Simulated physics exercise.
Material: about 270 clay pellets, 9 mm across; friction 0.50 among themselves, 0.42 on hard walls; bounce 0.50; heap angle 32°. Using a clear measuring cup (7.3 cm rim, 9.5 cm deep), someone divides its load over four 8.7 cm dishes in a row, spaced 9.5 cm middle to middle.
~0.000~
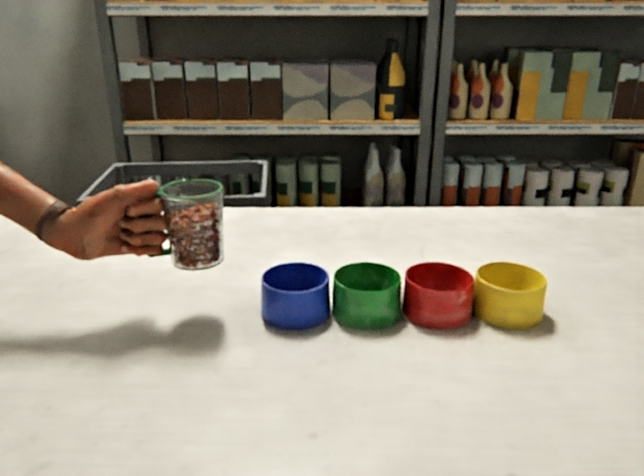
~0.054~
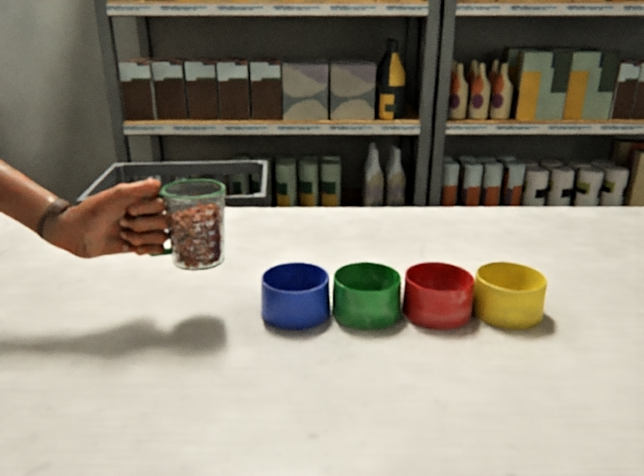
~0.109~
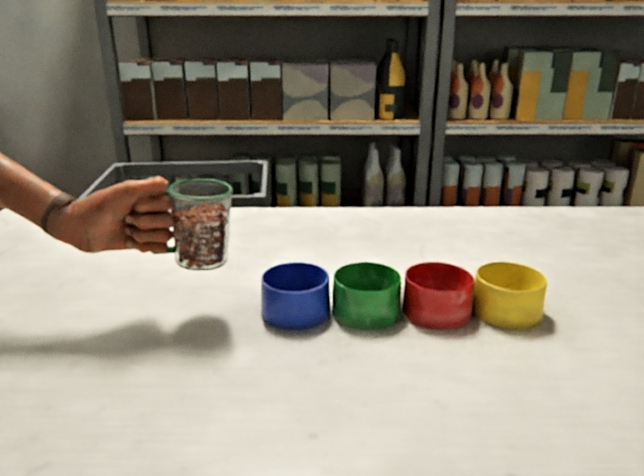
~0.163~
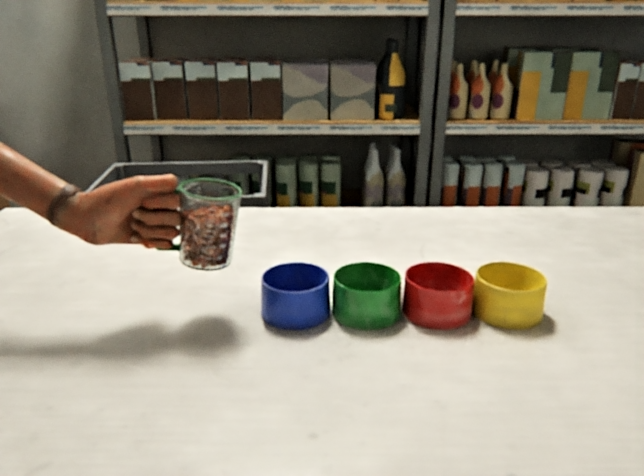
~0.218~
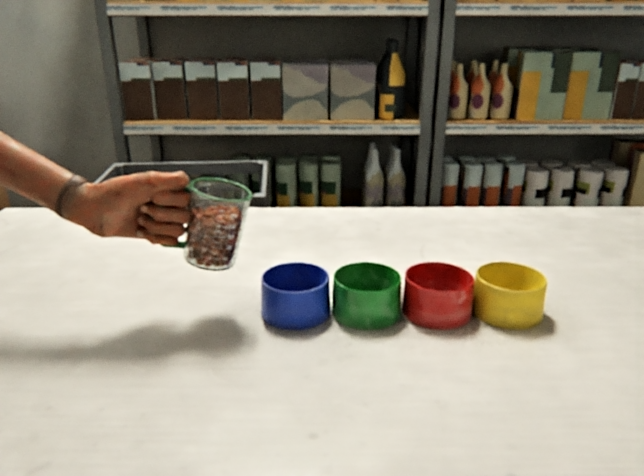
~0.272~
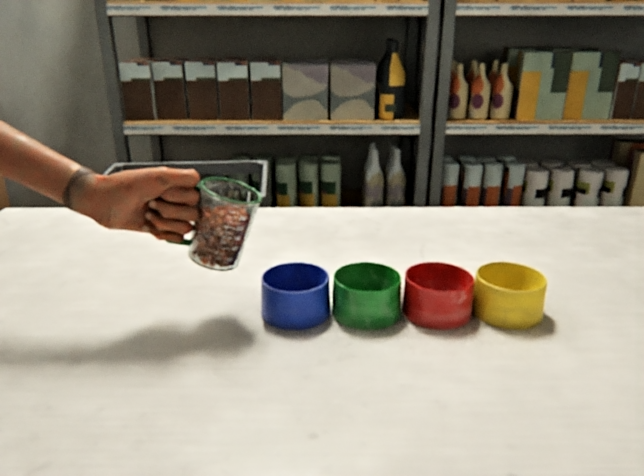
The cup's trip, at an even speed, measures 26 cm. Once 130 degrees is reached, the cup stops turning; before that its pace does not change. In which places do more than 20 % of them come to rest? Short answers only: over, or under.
Red: It will be left with more than one in five; blue: It will be left with one in five or fewer; green: It will be left with one in five or fewer; yellow: It will be left with one in five or fewer; counter: It will be left with one in five or fewer.
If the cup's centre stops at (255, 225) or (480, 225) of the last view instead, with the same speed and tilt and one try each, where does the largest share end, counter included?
The largest share ends at blue first and at red second.
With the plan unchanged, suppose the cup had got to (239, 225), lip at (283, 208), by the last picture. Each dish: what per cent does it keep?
The red dish keeps 90, the blue one 0, the green one 10 and the yellow one 0.
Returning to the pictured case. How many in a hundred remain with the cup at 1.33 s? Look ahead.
Roughly 95 per cent, I'd say.
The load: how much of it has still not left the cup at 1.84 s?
Estimate: Some 0 %.
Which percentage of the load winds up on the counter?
Some 5 per cent.
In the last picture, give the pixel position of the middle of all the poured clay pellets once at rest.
After settling, the middle sits near (436, 294).
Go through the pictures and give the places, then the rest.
The first picture shows cup at (195, 225), tilt 0 degrees, lip at (221, 189), moved 0.0 cm; middle of the pieces at (194, 231); blue dish at (295, 277); green dish at (367, 277); red dish at (439, 276); yellow dish at (511, 276).
The second picture shows cup at (196, 225), tilt 1 degrees, lip at (223, 189), moved 0.2 cm; middle of the pieces at (195, 231).
The third picture shows cup at (201, 225), tilt 4 degrees, lip at (231, 191), moved 0.8 cm; middle of the pieces at (200, 231).
The fourth picture shows cup at (208, 225), tilt 9 degrees, lip at (240, 193), moved 1.7 cm; middle of the pieces at (206, 230).
The fifth picture shows cup at (215, 225), tilt 13 degrees, lip at (250, 196), moved 2.6 cm; middle of the pieces at (213, 230).
The sixth picture shows cup at (222, 225), tilt 18 degrees, lip at (260, 199), moved 3.5 cm; middle of the pieces at (219, 230); blue dish at (295, 277); green dish at (367, 277); red dish at (439, 276); yellow dish at (511, 276). The cup turns about 85 degrees a second and travels 16 cm a second.
Then, at 0.91 s, tilt 71 degrees; cup holds 100 %.
Then, at 1.33 s, tilt 105 degrees; cup holds 95 %, green 5 %.
Then, at 1.84 s, tilt 130 degrees; cup holds 0 %, red 90 %, green 5 %.
In the end, at 2.3 s, red 90 %, blue 0 %, green 5 %, yellow 0 %, counter 5 %.
